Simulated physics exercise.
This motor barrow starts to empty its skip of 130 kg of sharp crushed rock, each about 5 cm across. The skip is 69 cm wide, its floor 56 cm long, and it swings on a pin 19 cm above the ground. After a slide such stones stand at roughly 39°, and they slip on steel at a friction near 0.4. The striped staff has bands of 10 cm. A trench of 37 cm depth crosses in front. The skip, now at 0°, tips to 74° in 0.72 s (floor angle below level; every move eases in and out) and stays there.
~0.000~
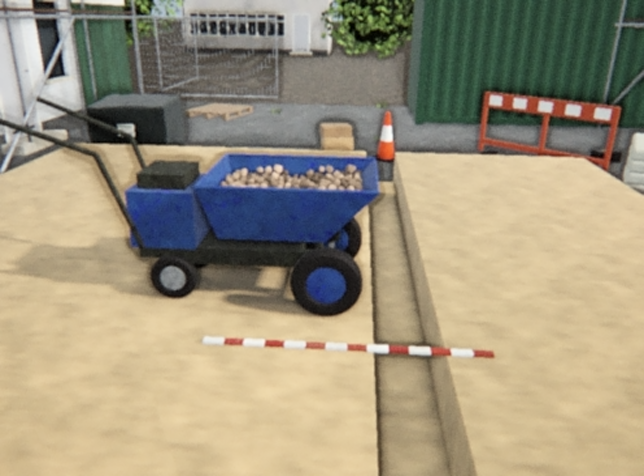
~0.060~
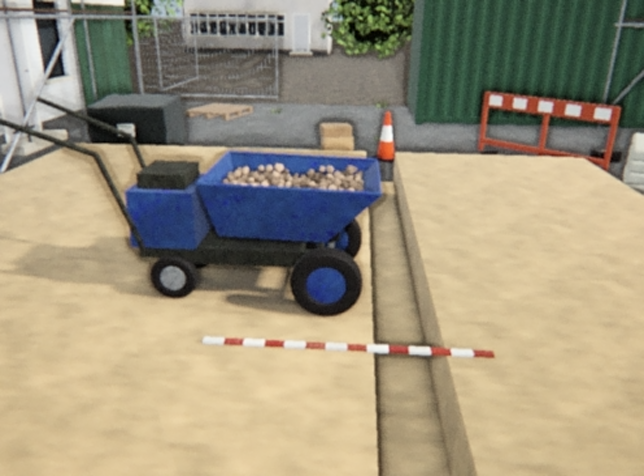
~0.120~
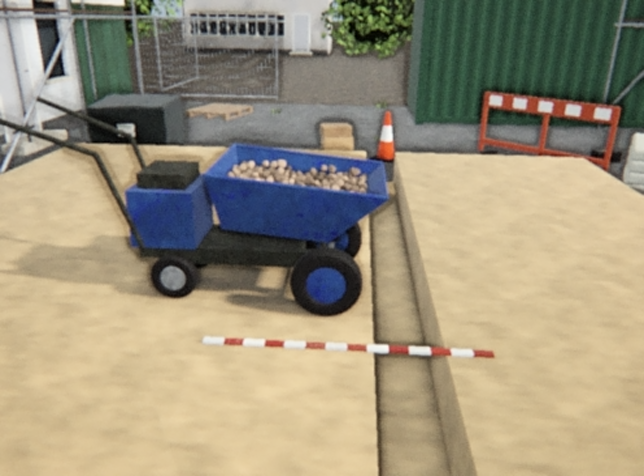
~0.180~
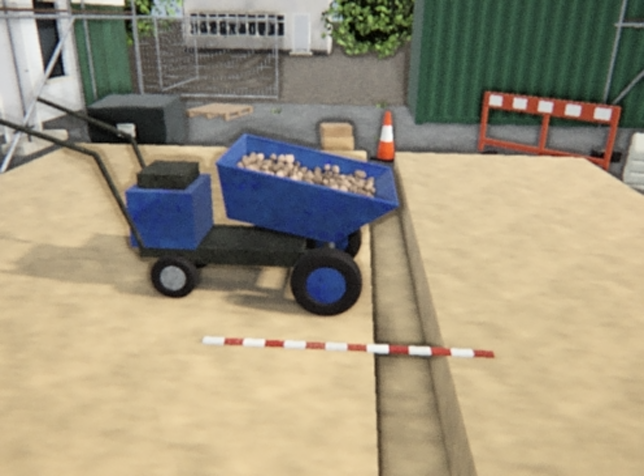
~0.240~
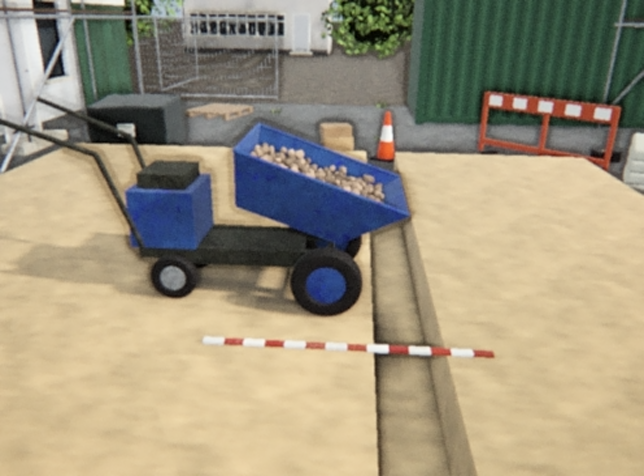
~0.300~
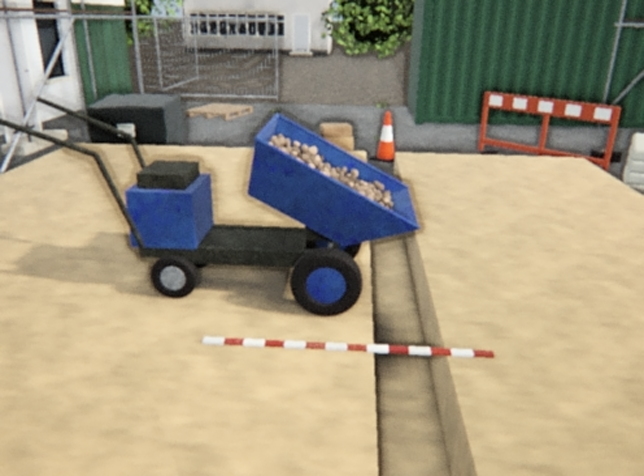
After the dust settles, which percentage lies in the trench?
Some 5 per cent of it.
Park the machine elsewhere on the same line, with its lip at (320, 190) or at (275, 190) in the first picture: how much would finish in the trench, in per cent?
About 95 and 55 per cent.
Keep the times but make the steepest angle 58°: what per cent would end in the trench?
In that case some 10 per cent.
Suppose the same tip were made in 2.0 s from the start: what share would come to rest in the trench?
Then about 5 per cent.
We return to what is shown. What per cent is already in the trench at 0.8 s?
Some 0 per cent.
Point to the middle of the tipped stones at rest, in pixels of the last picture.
Their middle is at about (476, 294).
After 0.5 s the floor is at 62°; 100 % in the skip; the foremost stones are at (422, 251).
After 0.8 s the floor is at 74°; 77 % in the skip, 1 % in the trench, 22 % past the trench; the foremost stones are at (489, 304).
After 1.2 s the floor is at 74°; 35 % in the skip, 3 % in the trench, 62 % past the trench; the foremost stones are at (592, 297).
After 3.1 s the floor is at 74°; 30 % in the skip, 5 % in the trench, 65 % past the trench; the foremost stones are at (637, 293).
